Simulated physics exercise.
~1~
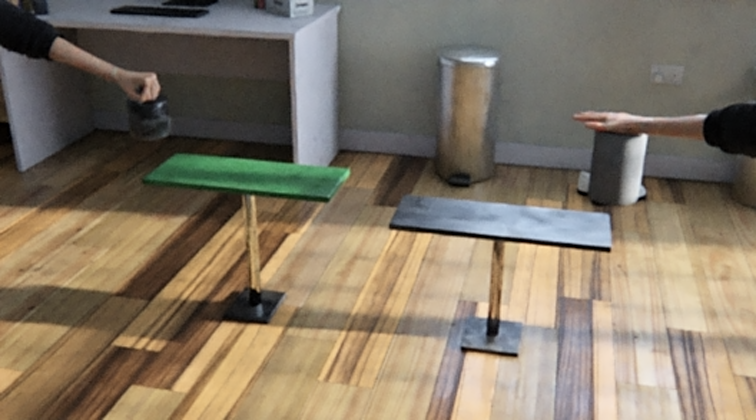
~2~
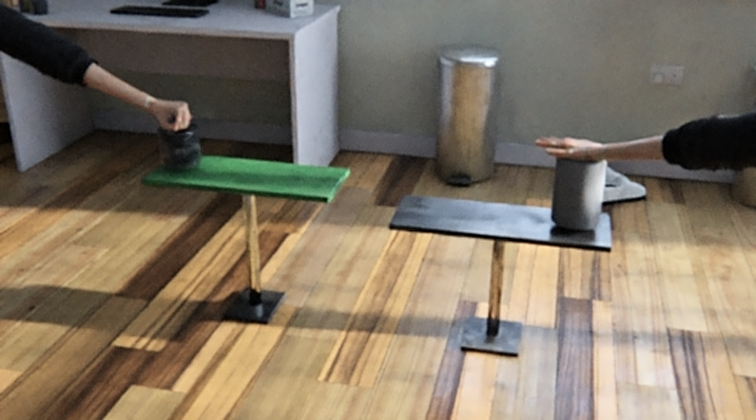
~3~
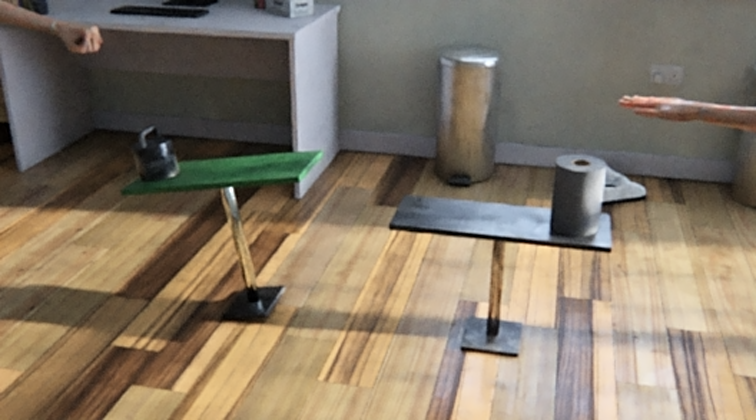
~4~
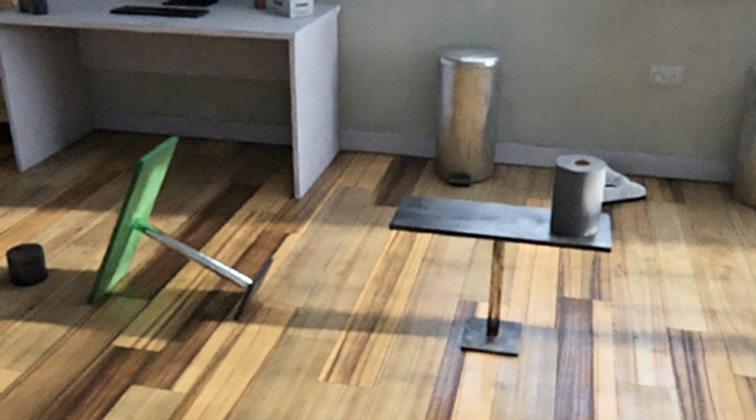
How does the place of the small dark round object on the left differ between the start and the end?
At the start it is held by the left hand just above the left end of the green stand. At the end it is on the wooden floor at the far left, beyond the toppled stand.
